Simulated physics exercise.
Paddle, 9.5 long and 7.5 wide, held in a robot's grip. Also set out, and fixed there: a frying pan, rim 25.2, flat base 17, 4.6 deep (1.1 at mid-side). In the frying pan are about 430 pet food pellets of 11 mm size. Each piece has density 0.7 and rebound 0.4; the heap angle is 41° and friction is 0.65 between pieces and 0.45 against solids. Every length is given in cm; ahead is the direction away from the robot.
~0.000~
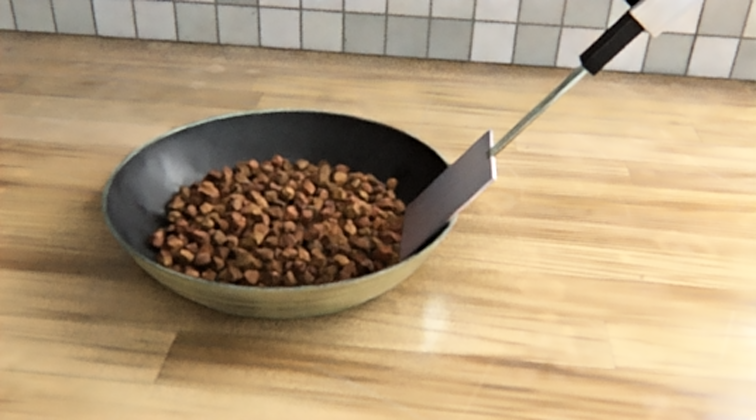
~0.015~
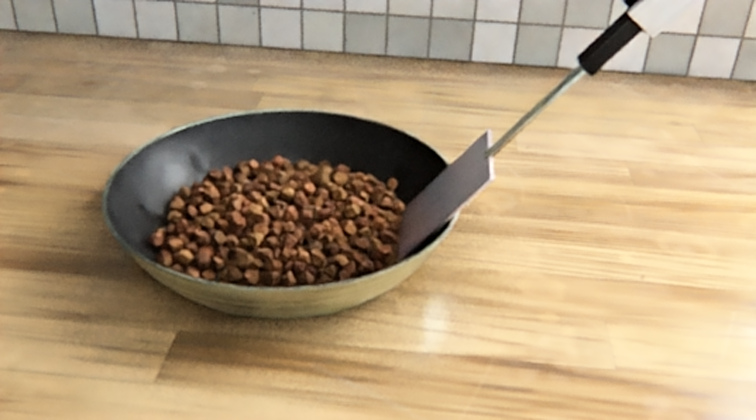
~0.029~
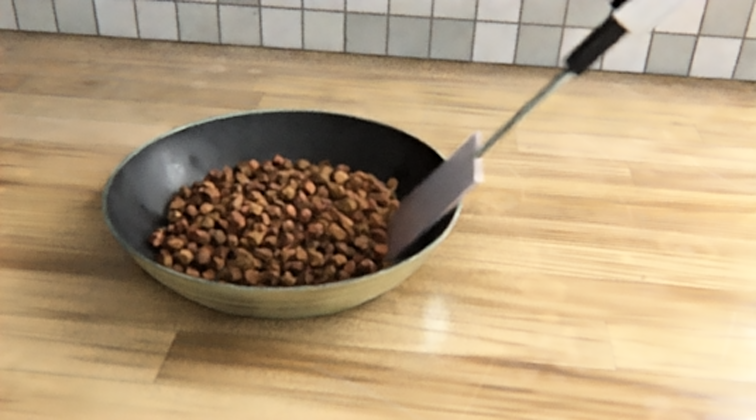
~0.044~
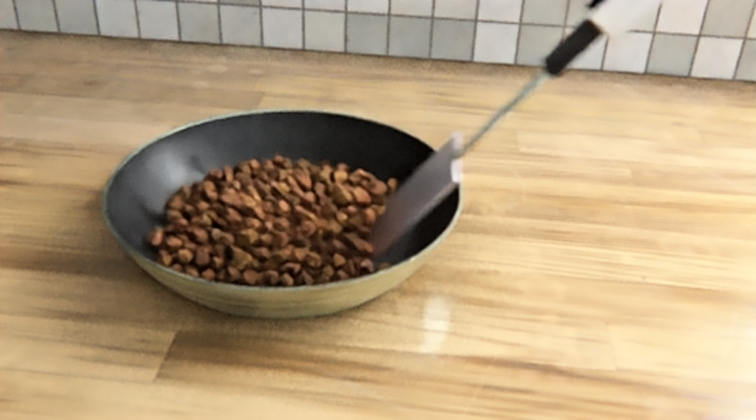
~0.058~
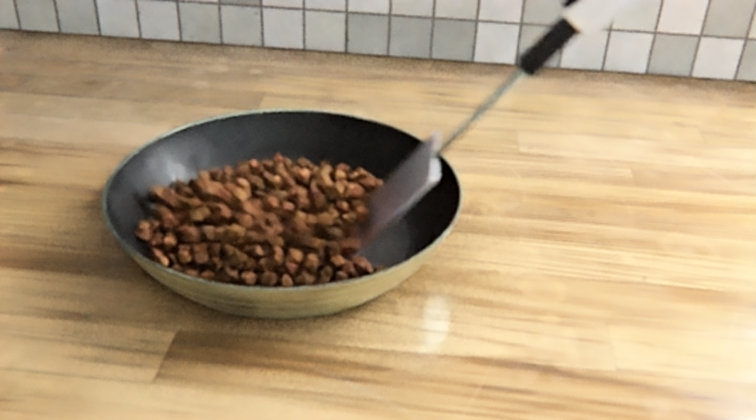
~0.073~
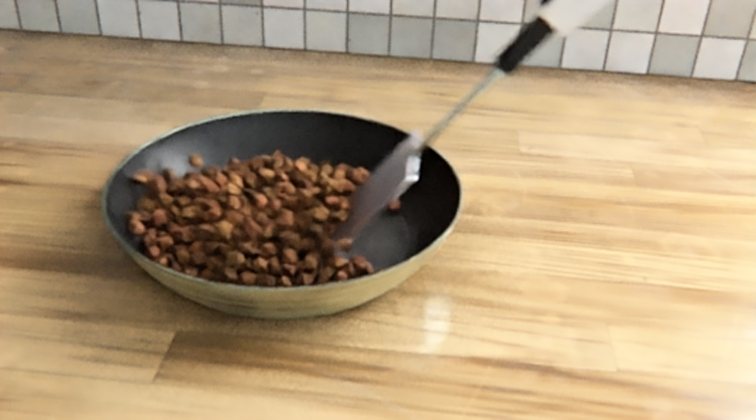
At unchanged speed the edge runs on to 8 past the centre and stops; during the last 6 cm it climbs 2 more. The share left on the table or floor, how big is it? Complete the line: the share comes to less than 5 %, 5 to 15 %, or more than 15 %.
The share comes to more than 15 %.
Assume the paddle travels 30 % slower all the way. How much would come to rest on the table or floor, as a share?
Approx. 10 per cent.
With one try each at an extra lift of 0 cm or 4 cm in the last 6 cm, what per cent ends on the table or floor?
20 and 20 per cent.
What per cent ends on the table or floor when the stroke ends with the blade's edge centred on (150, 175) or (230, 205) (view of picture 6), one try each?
Respectively some 40 and 5 percent end on the table or floor.
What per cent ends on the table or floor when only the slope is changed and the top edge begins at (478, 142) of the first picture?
About 25 per cent.
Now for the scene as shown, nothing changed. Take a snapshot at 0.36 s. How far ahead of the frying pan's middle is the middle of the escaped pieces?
Roughly 16 cm.
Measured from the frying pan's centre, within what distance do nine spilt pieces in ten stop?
That works out to near 25 cm.
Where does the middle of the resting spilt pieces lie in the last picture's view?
I'd place it close to (42, 213).
After 0.11 s, sloping 52°, highest piece 6 above the table; 433 in the frying pan.
After 0.14 s, sloping 52°, highest piece 7 above the table; 432 in the frying pan, 1 on the blade or in flight.
After 0.36 s, sloping 52°, highest piece 9 above the table; 338 in the frying pan, 69 on the table or floor, 26 on the blade or in flight.
After 1.41 s, sloping 52°, highest piece 5 above the table; 335 in the frying pan, 98 on the table or floor.
In the end, 335 in the frying pan, 98 on the table or floor. That is 23 % on the table or floor.
